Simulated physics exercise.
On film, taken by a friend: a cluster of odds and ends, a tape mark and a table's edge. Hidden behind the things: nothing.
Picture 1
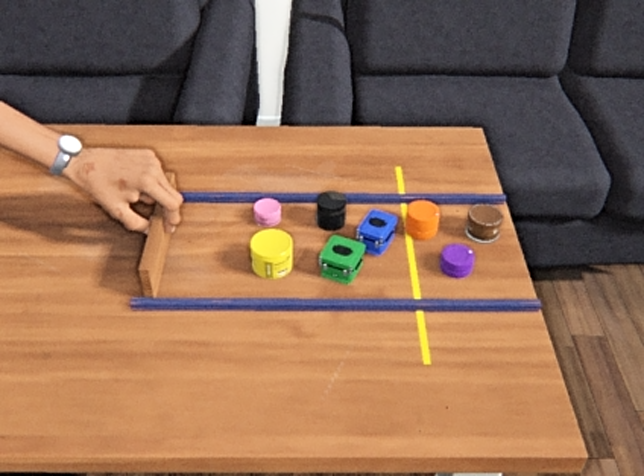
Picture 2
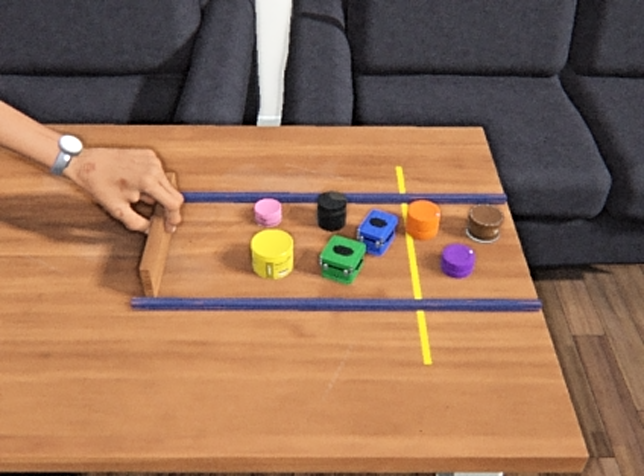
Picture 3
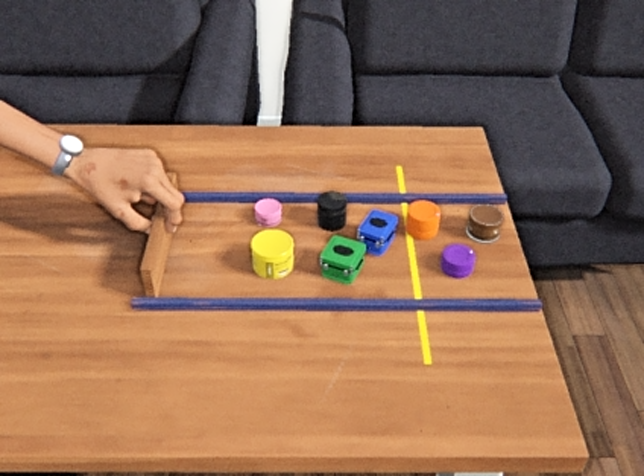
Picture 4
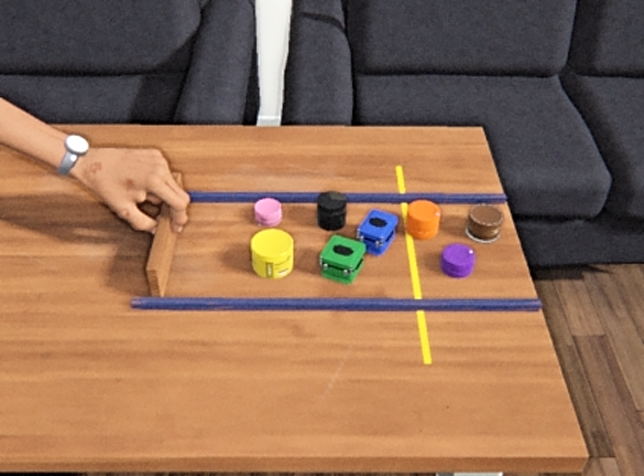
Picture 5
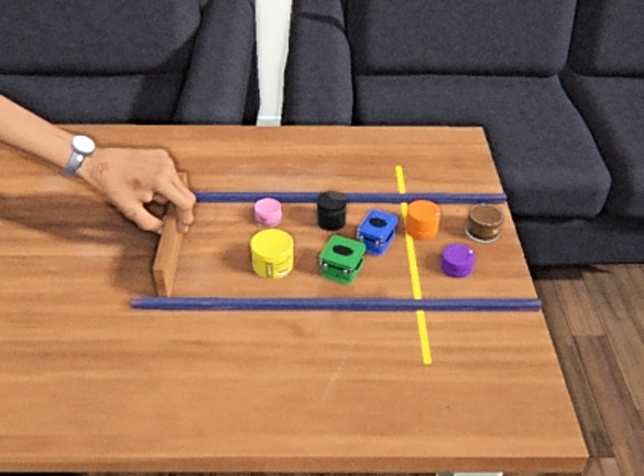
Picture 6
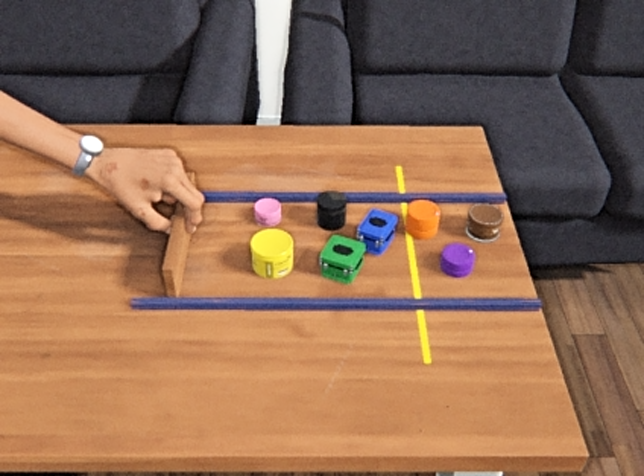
A hand wearing a watch grips a small wooden board at the left of a brown table, seen from above at an angle, with dark grey sofas behind. Between two blue rods sit pink, yellow, black, green and blue objects, with an orange lid by the yellow tape line and purple and brown pieces to its right. The hand slides the board slightly rightward, while the objects and camera stay still.
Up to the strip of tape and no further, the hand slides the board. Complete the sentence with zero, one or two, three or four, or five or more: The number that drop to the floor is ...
The number that drop to the floor is zero.
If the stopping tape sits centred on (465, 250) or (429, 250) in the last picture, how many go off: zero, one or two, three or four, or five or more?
The falls would be just one or two; none.
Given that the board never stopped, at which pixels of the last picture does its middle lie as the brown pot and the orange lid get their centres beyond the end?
Its middle is about (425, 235) and about (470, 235).
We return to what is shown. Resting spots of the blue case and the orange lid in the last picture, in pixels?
Blue case at about (448, 237), orange lid at about (473, 223).
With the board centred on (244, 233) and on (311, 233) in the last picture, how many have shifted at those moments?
That makes 0 at the first spot and 4 at the second.
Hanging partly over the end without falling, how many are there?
The number would be 1.
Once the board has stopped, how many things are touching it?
2.
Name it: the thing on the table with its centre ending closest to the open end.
Answer: The brown pot.
Soon after, none off yet; brown pot at rest near (484, 223); purple lid at rest near (457, 261); orange lid at rest near (422, 220).
At rest, the number that fall off is zero.
